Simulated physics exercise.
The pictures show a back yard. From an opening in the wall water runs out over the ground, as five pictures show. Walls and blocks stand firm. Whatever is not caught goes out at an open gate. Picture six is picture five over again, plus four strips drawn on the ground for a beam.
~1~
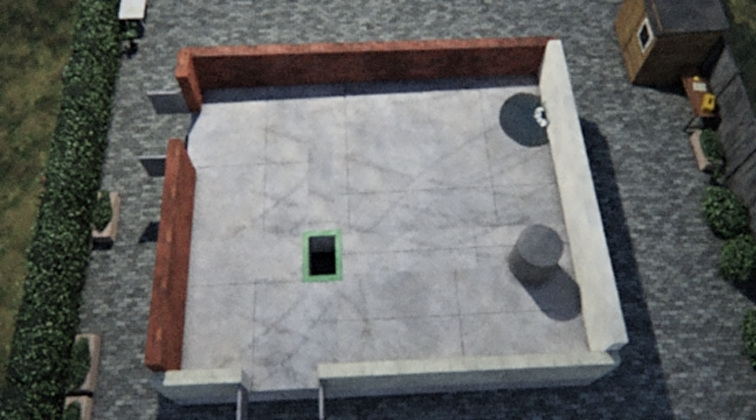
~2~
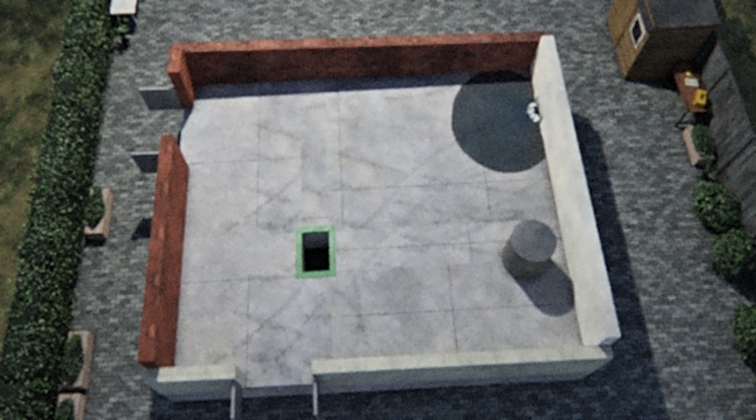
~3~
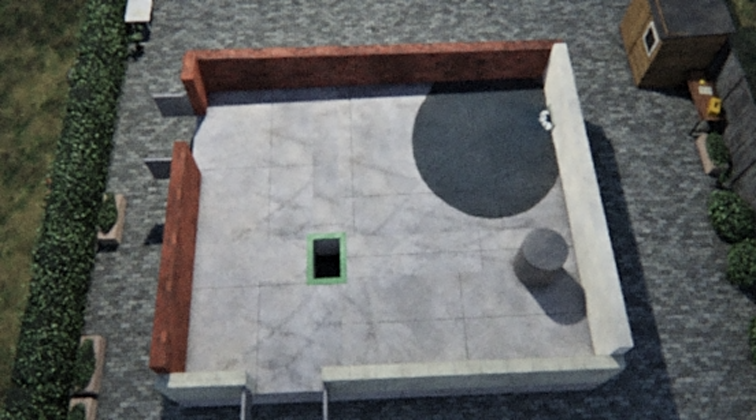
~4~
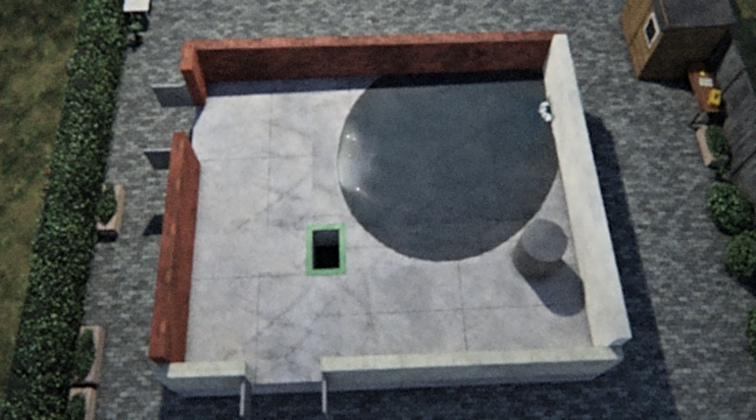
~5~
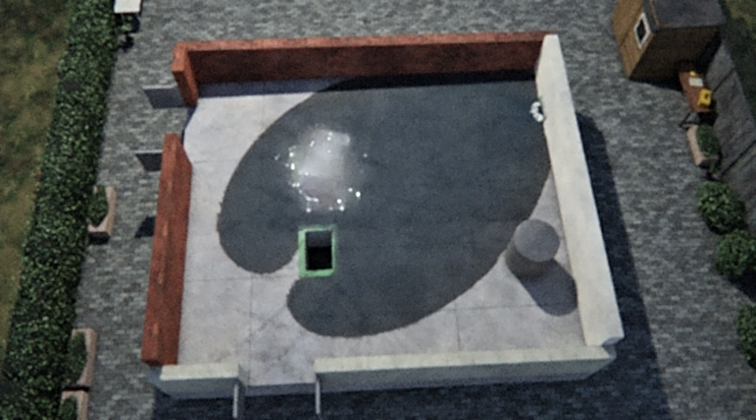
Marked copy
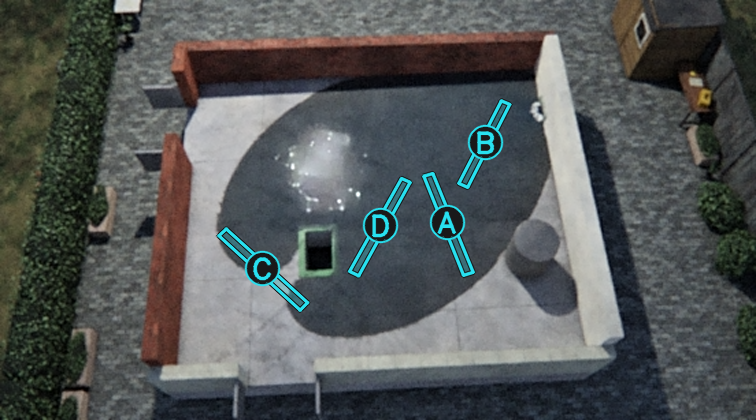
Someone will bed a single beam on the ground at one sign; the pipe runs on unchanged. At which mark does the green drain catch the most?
C works best here.
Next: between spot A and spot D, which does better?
A it is.
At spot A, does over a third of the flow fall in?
No.
On the marked copy, A from (428, 174) to (468, 273); B from (463, 185) to (505, 102); C from (222, 232) to (303, 306); D from (354, 273) to (405, 180).
With A, about 16 % of the stream goes into the green drain, about 77 % out by the gates.
With B, about 13 % of the stream goes into the green drain, about 80 % out by the gates.
With C, about 32 % of the stream goes into the green drain, about 60 % out by the gates.
With D, about 11 % of the stream goes into the green drain, about 83 % out by the gates.
